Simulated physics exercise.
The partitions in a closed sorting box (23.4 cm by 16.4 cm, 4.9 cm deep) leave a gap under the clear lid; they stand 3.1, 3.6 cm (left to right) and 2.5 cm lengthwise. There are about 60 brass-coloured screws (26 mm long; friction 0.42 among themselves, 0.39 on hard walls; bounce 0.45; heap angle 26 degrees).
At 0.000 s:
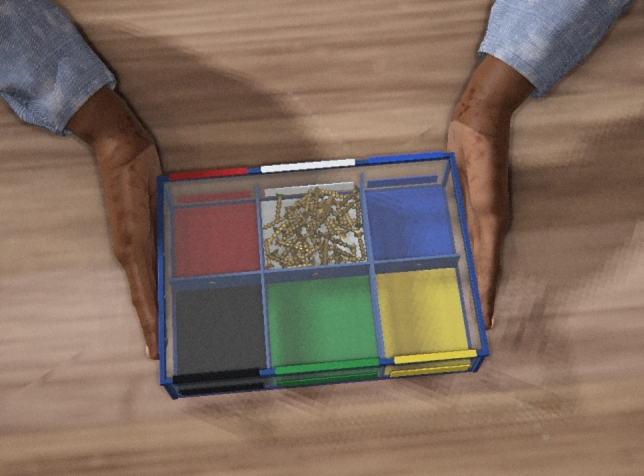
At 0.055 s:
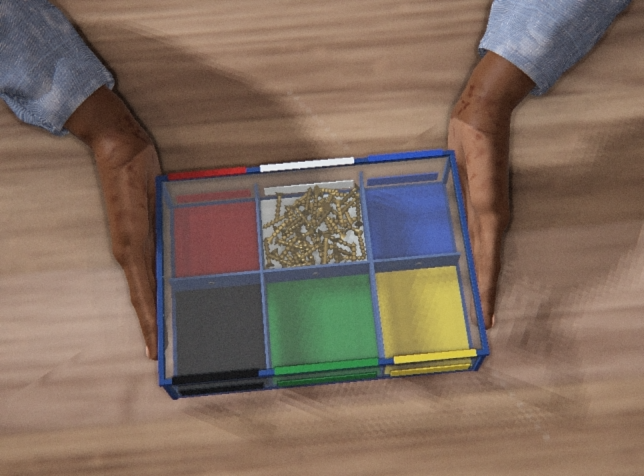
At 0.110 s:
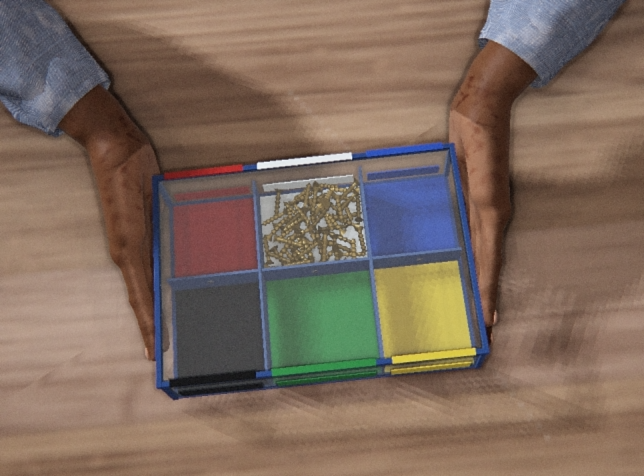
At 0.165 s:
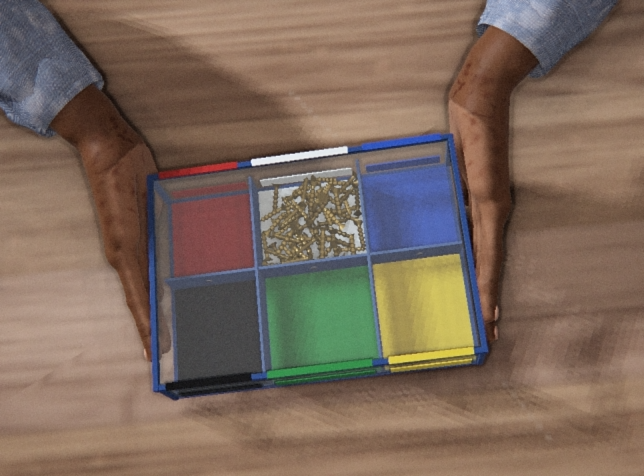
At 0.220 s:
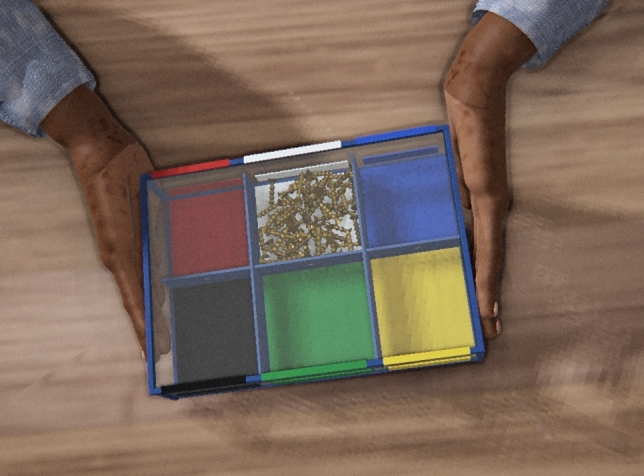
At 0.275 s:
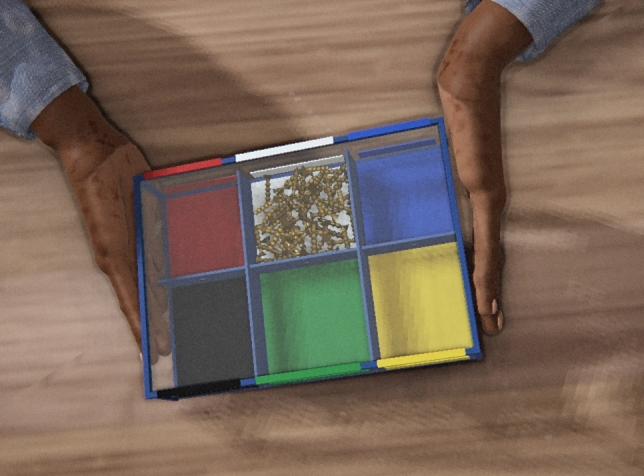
We see two hands holding a clear-lidded box of six coloured compartments on a wooden surface, brass-coloured screws heaped in the white one; the hands gradually tilt the box slightly, and the screws stay within the white compartment.
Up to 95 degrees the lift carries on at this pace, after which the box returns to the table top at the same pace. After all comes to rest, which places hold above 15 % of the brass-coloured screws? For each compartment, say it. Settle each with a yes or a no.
For red, no; for blue, no; for green, no; for yellow, no; for white, yes; for black, yes.
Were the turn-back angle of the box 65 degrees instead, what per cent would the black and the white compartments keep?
Shares: Black 5, white 85, per cent.
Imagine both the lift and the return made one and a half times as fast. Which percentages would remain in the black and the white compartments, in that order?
Black 50 %, white 45 %.
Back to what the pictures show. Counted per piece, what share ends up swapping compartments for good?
The answer is close to 60 percent.
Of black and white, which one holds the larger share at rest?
Black.
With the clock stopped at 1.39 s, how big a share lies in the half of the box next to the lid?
About 60 %.
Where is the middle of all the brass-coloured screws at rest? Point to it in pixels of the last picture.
I'd say roughly (210, 323).
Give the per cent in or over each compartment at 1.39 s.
In per cent: Red 0; blue 0; green 5; yellow 0; white 65; black 30.
Then, at 1.39 s, tilt 95 degrees; green 5 %, white 65 %, black 30 %.
Then, at 2.13 s, tilt 42 degrees; red 5 %, white 40 %, black 55 %.
Then, at 2.89 s, tilt 0 degrees; red 5 %, white 40 %, black 55 %.
At rest (3.4 s), red 5 %, blue 0 %, green 0 %, yellow 0 %, white 40 %, black 55 %.
